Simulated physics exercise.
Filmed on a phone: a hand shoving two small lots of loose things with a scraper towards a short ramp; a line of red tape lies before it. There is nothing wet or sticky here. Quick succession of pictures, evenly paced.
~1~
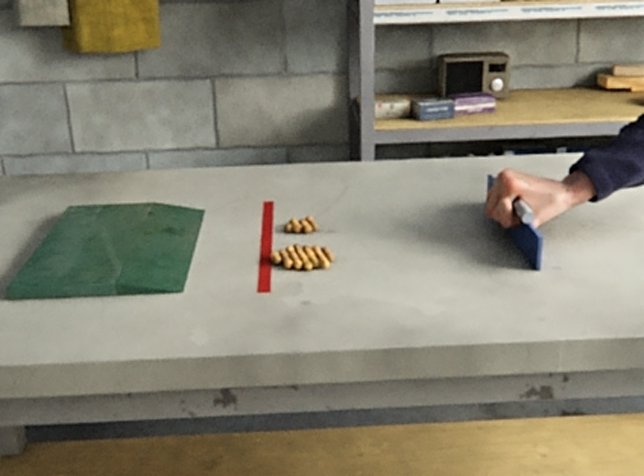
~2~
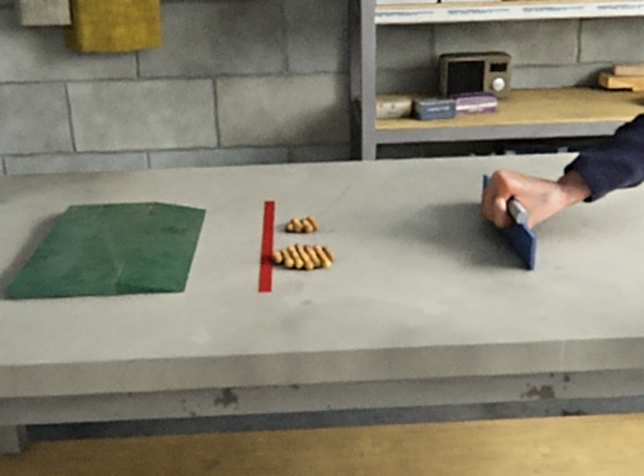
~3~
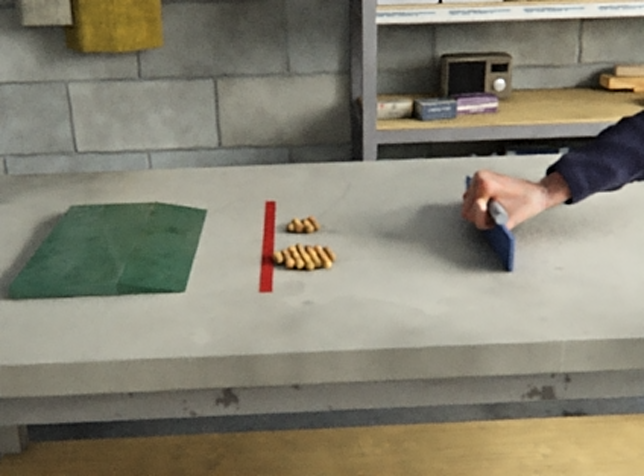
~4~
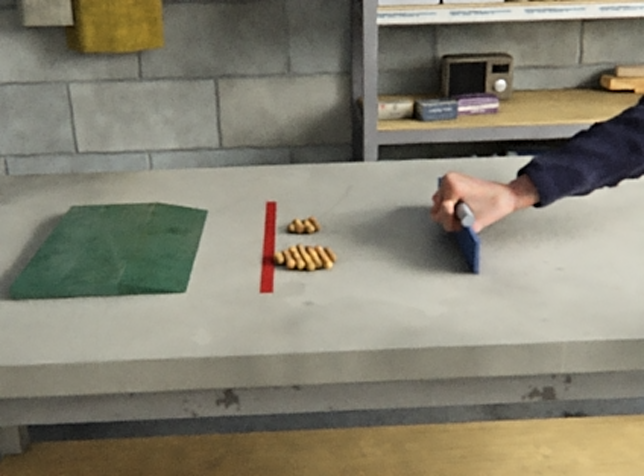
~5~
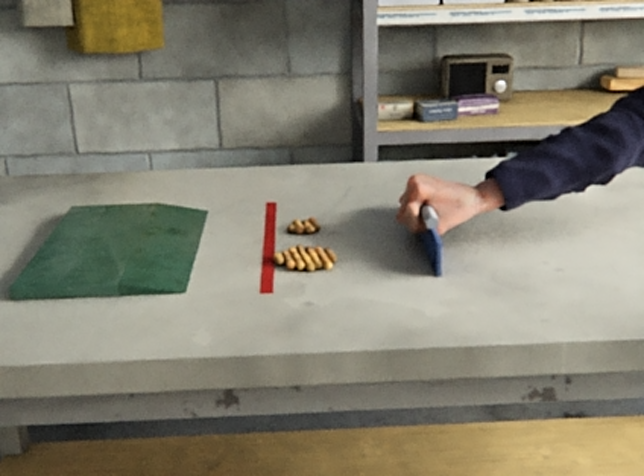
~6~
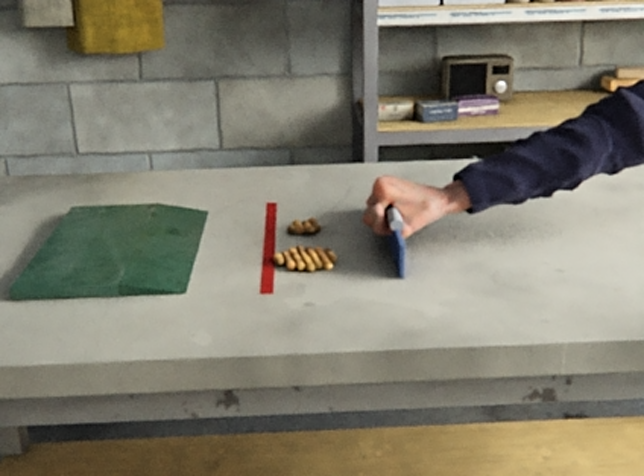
A hand slides a blue scraper left across a grey bench towards two small bead piles.
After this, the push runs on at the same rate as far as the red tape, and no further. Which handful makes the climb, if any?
For the front handful, it gets at least part up; for the back handful, it gets at least part up.
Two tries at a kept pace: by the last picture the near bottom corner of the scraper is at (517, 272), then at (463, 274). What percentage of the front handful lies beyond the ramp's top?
First pace 0 %, second pace 10 %.
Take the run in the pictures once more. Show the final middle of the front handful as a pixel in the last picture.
The middle comes to rest roughly at (86, 236).
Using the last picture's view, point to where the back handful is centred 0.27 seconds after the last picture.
(238, 226), give or take.
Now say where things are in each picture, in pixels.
Scraper at (536, 248), at rest; red tape at (269, 205); top of the ramp at (119, 277); front handful at (303, 258), some round wooden beads; back handful at (305, 226), a few round wooden beads, in the first frame.
Scraper at (529, 248); back handful at (306, 225), in the second frame.
Scraper at (508, 249); front handful at (305, 258), in the third frame.
Scraper at (474, 251); back handful at (307, 226), in the fourth frame.
Scraper at (437, 253); front handful at (306, 259), in the fifth frame.
Scraper at (400, 255); red tape at (272, 207); top of the ramp at (122, 278); front handful at (306, 260); back handful at (308, 227), in the sixth frame.
Then, 0.13 s after the last picture, scraper still moving, near (314, 212); front handful all short of the ramp; back handful all short of the ramp.
Then, 0.27 s after the last picture, scraper stopped at the red tape; front handful all short of the ramp; back handful all short of the ramp.
Then, 0.55 s after the last picture, scraper stopped at the red tape; front handful about a third past the top, about two thirds on the ramp; back handful about two thirds past the top, about a third on the ramp.
By the end, scraper stopped at the red tape; front handful most past the top, about a quarter short of the ramp; back handful nearly all past the top, a small part short of the ramp.
